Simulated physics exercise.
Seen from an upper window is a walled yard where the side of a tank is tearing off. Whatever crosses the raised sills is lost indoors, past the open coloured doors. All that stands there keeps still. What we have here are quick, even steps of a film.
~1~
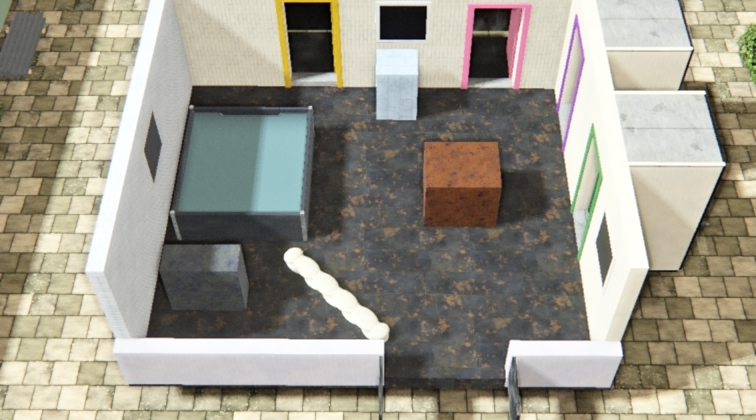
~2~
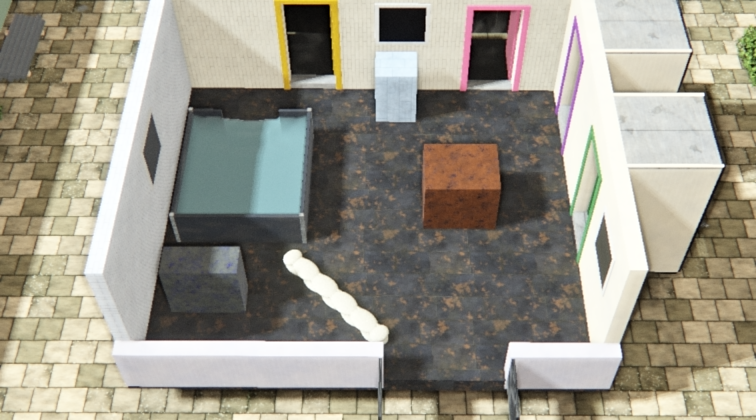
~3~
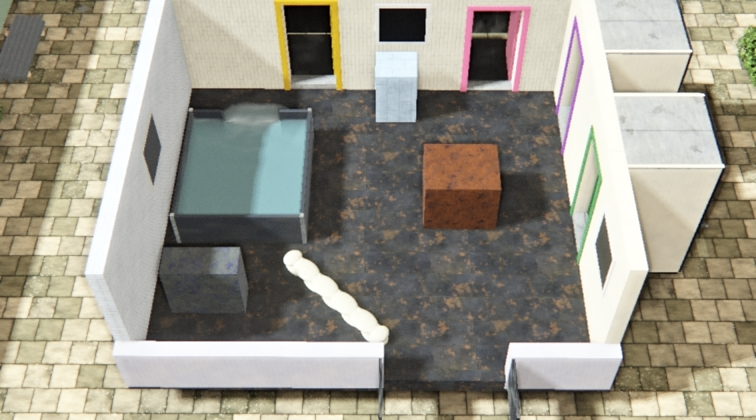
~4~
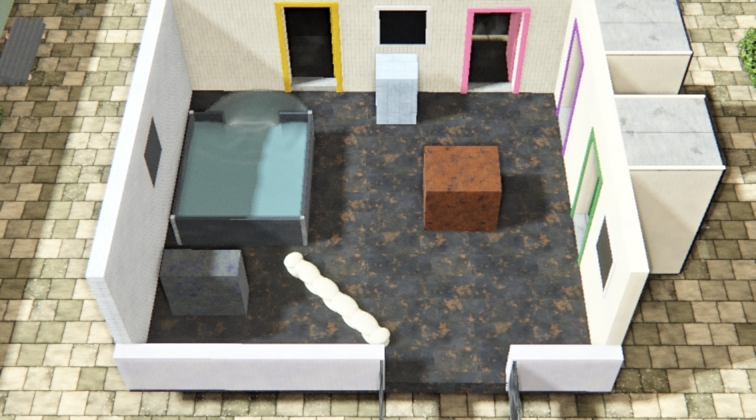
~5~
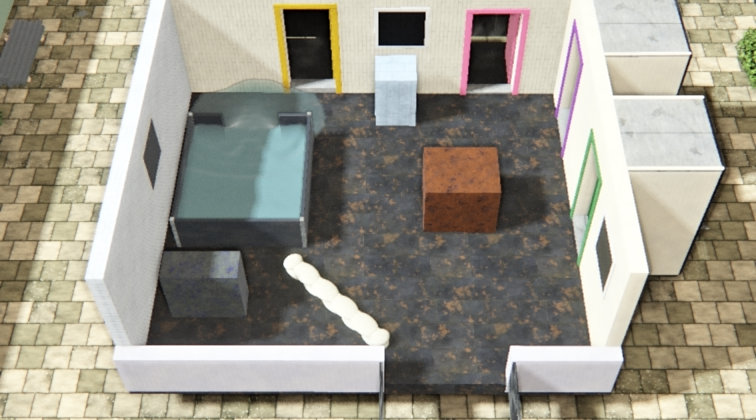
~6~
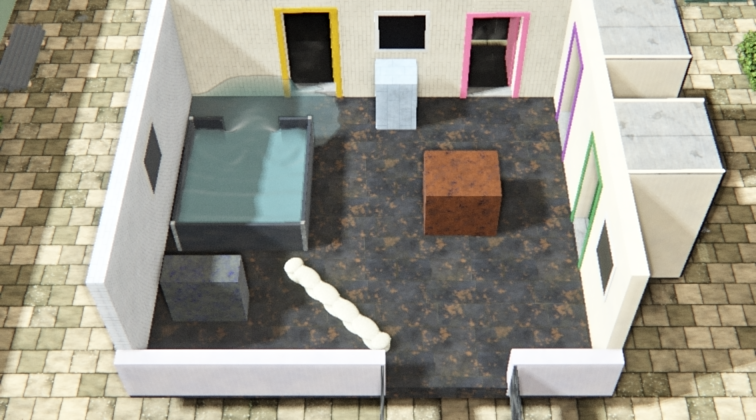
In the video, an open tank of bluish water stands in a walled yard beside a grey block, a brown block and a pale wavy bar, then its far side gives way and water spreads out behind it toward the yellow-framed doorway.
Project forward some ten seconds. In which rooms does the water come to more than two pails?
In order: Purple door: Within two buckets. Pink door: Within two buckets. Yellow door: Exceeds two buckets. Green door: Within two buckets.
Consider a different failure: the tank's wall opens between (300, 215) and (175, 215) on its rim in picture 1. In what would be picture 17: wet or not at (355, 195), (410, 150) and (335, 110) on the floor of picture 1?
Spot one ends up untouched by the spill, spot two untouched by the spill, spot three untouched by the spill.
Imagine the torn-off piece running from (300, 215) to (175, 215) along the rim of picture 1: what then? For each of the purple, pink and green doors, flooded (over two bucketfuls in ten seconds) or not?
I'd expect the purple one is safe, the pink one breaks the limit and the green one is safe.
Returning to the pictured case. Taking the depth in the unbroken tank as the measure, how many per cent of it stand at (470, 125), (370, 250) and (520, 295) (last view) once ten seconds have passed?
Readings in sequence: 4, 8, 14 percent.
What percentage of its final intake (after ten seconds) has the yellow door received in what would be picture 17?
I get 35 per cent.
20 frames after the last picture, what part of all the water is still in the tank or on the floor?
Roughly 96 parts in every hundred.
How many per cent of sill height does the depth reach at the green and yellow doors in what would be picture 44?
Approx. 30 % then 130 %.
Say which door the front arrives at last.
That is the door marked green.
A moment on, water covers 10 % of the floor; the purple door not reached, the pink door not reached, the yellow door under two buckets in, the green door not reached.
Next, water covers 20 % of the floor; the purple door not reached, the pink door wet at the sill, nothing in, the yellow door over two buckets in, the green door not reached.
Then, water covers 45 % of the floor; the purple door wet at the sill, nothing in, the pink door wet at the sill, nothing in, the yellow door far over two buckets in, the green door not reached.
Later, water covers 80 % of the floor; the purple door wet at the sill, nothing in, the pink door wet at the sill, nothing in, the yellow door far over two buckets in, the green door wet at the sill, nothing in.
In the end, water covers 95 % of the floor; the purple door wet at the sill, nothing in, the pink door under two buckets in, the yellow door far over two buckets in, the green door wet at the sill, nothing in.
